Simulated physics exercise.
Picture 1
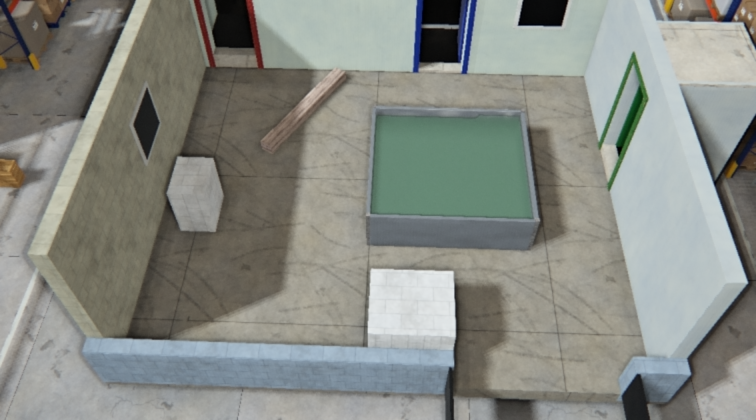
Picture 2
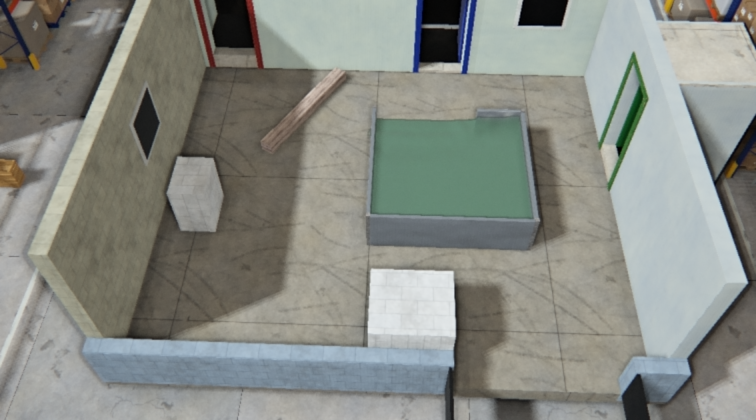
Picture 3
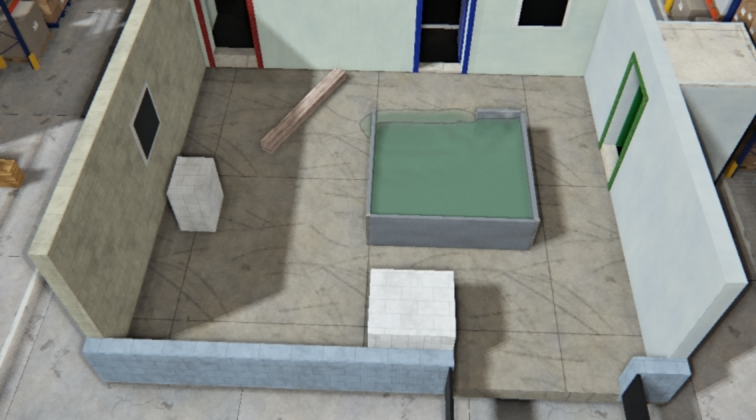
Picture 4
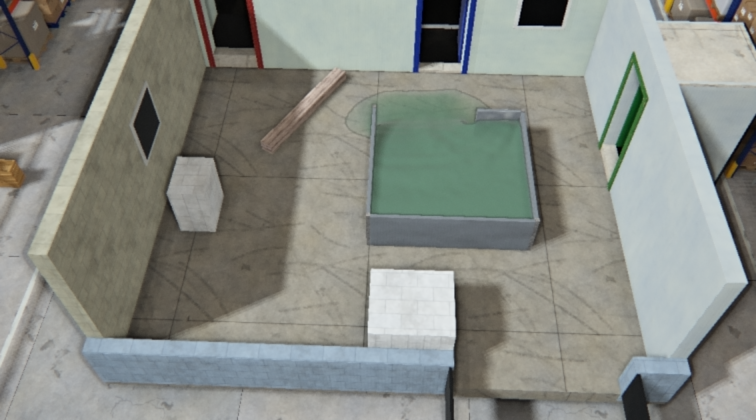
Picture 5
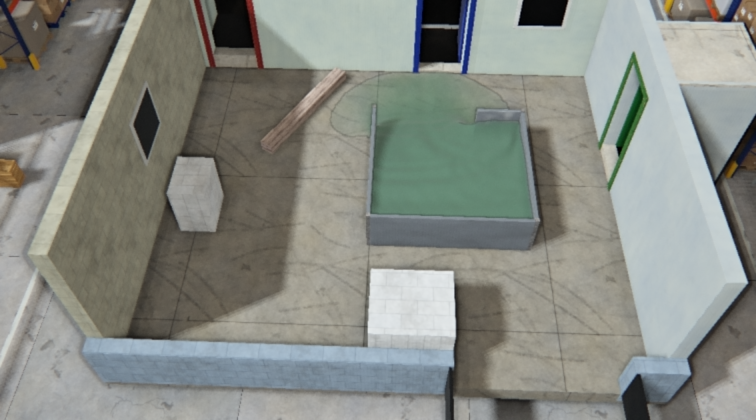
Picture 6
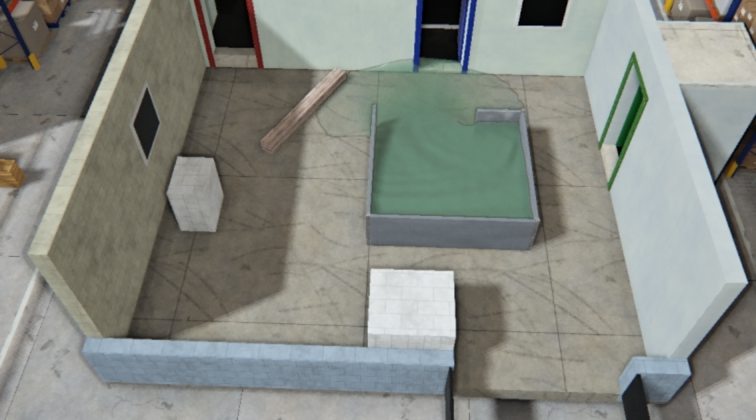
Green water pouring through a gap in the far side of an open grey tank, spreading across the warehouse bay floor.
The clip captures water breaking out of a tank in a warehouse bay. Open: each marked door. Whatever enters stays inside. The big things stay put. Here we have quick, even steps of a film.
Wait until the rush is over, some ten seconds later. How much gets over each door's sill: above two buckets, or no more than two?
As I see it, blue door: Exceeds it; green door: Does not exceed it; red door: Does not exceed it.
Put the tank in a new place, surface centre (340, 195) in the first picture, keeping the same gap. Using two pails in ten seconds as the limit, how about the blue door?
Taking them in turn: The blue overshoots the limit.
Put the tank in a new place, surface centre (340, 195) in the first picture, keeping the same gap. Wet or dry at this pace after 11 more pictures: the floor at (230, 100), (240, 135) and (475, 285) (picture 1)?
Result: Inundated; inundated; spared.
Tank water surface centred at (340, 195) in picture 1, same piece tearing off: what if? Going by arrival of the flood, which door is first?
Door: The door marked blue.
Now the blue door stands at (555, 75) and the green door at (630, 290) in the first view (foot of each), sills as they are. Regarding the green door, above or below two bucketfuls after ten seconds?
Taken on its own, the green door stays beneath the limit.
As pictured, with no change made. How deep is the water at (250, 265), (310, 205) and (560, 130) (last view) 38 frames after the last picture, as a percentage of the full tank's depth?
Around 6, 4 and 14 %.
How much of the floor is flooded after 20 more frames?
That works out at 50 %.
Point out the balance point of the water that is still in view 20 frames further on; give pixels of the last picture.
At about (411, 143).
A moment on, water covers 15 % of the floor; the blue door far over two buckets in, the green door not reached, the red door not reached.
Next, water covers 25 % of the floor; the blue door far over two buckets in, the green door not reached, the red door wet at the sill, nothing in.
Then, water covers 50 % of the floor; the blue door far over two buckets in, the green door wet at the sill, nothing in, the red door wet at the sill, nothing in.
Later, water covers 85 % of the floor; the blue door far over two buckets in, the green door wet at the sill, nothing in, the red door wet at the sill, nothing in.
In the end, water covers 95 % of the floor; the blue door far over two buckets in, the green door wet at the sill, nothing in, the red door wet at the sill, nothing in.
